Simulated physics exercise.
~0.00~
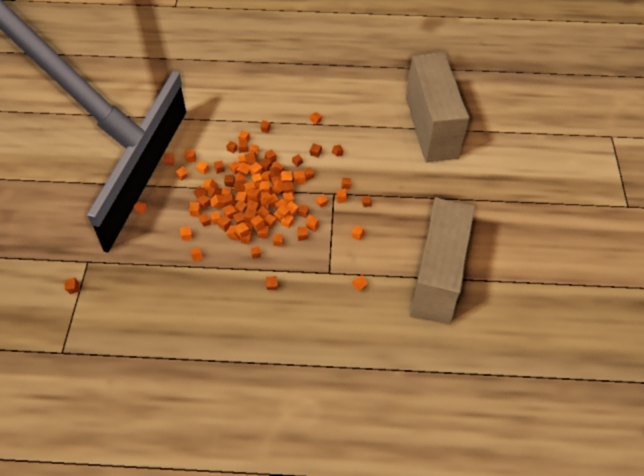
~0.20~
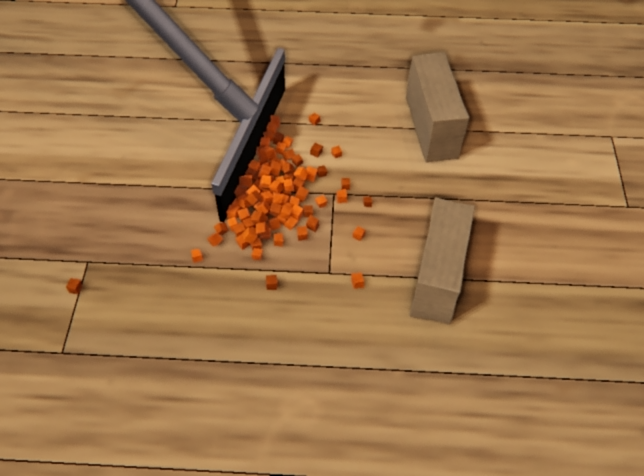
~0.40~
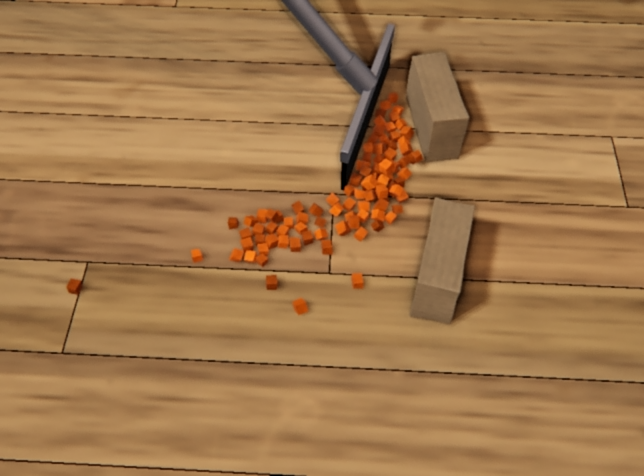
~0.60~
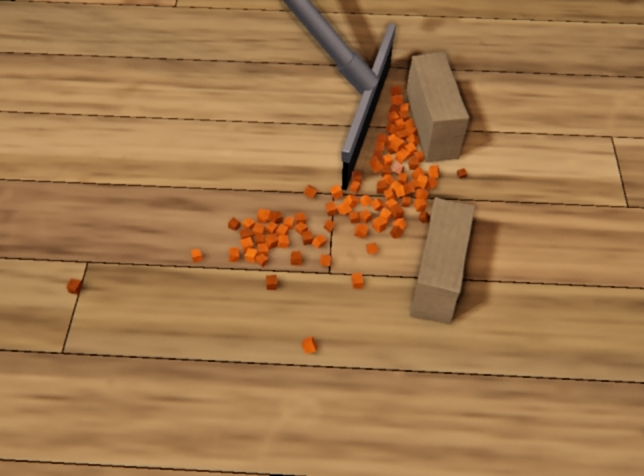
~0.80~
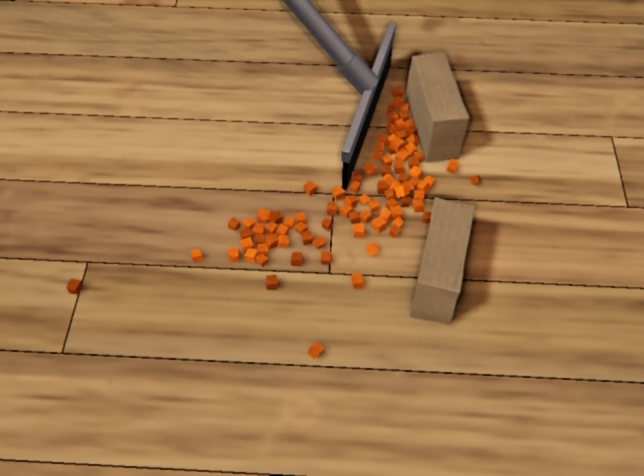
At the start, a squeegee with a dark blade stands left of a loose scatter of small orange cubes on a wooden floor, with two fixed grayish blocks to the right. The squeegee moves right and gathers many of the cubes against its blade. It pushes on toward the upper block, carrying part of the heap along while another cluster is left behind below. The blade stops just short of that block, and the cubes spread slightly toward the gap. In the end, a few cubes reach the gap or pass through, while nearly all remain before the blocks.
